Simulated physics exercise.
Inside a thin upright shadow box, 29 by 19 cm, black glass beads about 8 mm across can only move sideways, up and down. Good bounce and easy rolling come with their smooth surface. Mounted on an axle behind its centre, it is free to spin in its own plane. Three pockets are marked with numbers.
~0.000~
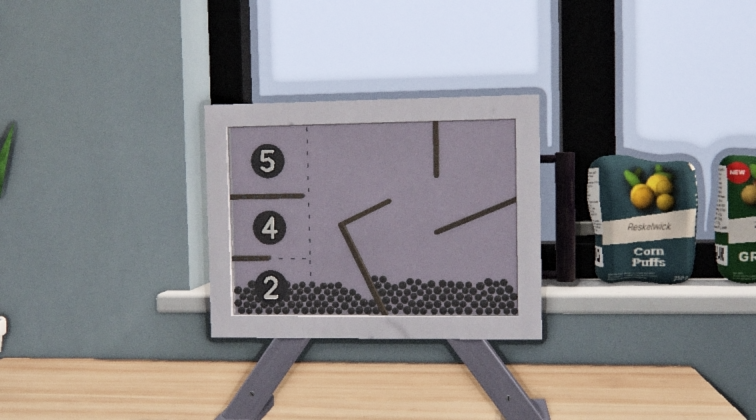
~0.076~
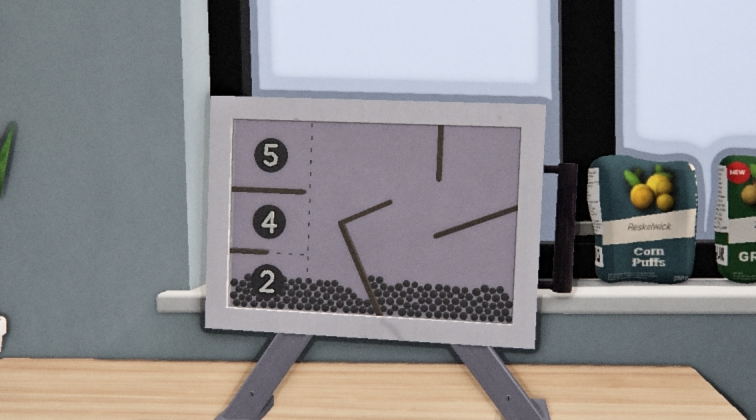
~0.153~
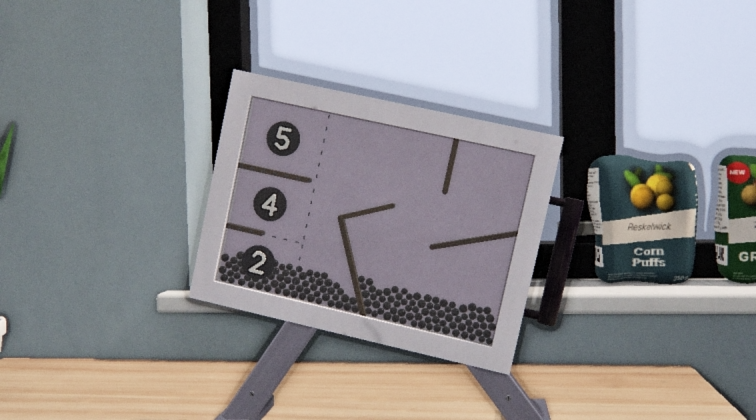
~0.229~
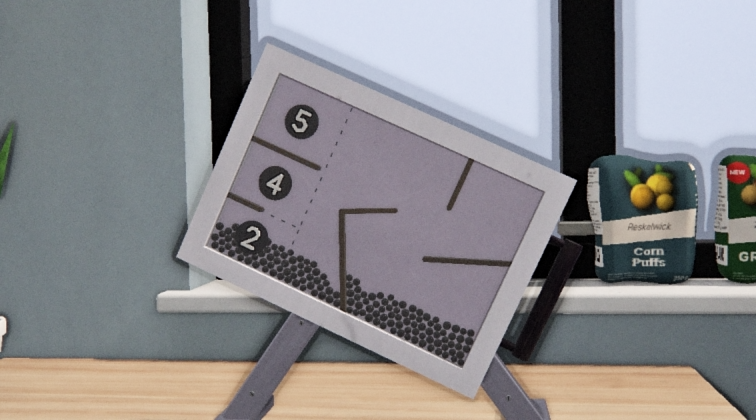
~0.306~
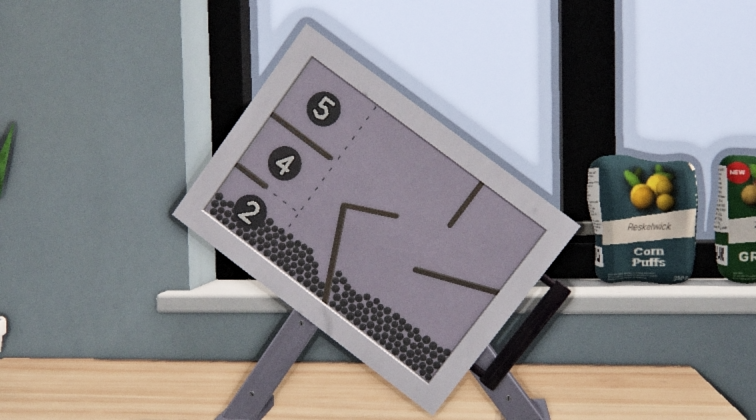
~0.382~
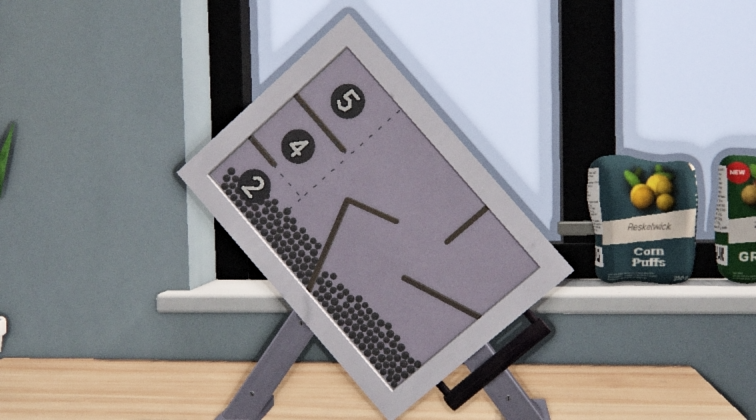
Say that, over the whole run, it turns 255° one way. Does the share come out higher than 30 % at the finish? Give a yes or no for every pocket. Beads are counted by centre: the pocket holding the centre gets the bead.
Pocket 2: No; pocket 4: No; pocket 5: Yes.
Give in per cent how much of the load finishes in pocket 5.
Roughly 50 percent.
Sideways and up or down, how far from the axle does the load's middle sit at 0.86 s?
Roughly 7 centimetres to the left and 1 centimetres below.
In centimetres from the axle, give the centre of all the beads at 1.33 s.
The middle sits around 3 cm left of it and 1 cm below it.
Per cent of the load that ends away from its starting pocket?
Close to 55 % end up somewhere else.
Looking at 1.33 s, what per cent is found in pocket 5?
The share there is some 20 per cent.
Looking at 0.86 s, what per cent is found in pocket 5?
Roughly 0 %.
By 0.86 s, it stands 126° clockwise; the beads' middle is 7 cm left of and 1 cm below the centre; nothing in the marked areas.
By 1.33 s, it has come round 202° clockwise; the beads' middle is 3 cm left of and 1 cm below the centre; no. 4, 5 %, no. 5, 20 %.
By 1.73 s, it has come round 255° clockwise; the beads' middle is 1 cm left of and 4 cm below the centre; no. 4, 5 %, no. 5, 35 %.
All still by 2.7 s, it has come round 255° clockwise; no. 2, 0 %, no. 4, 5 %, no. 5, 50 %, elsewhere 45 %.
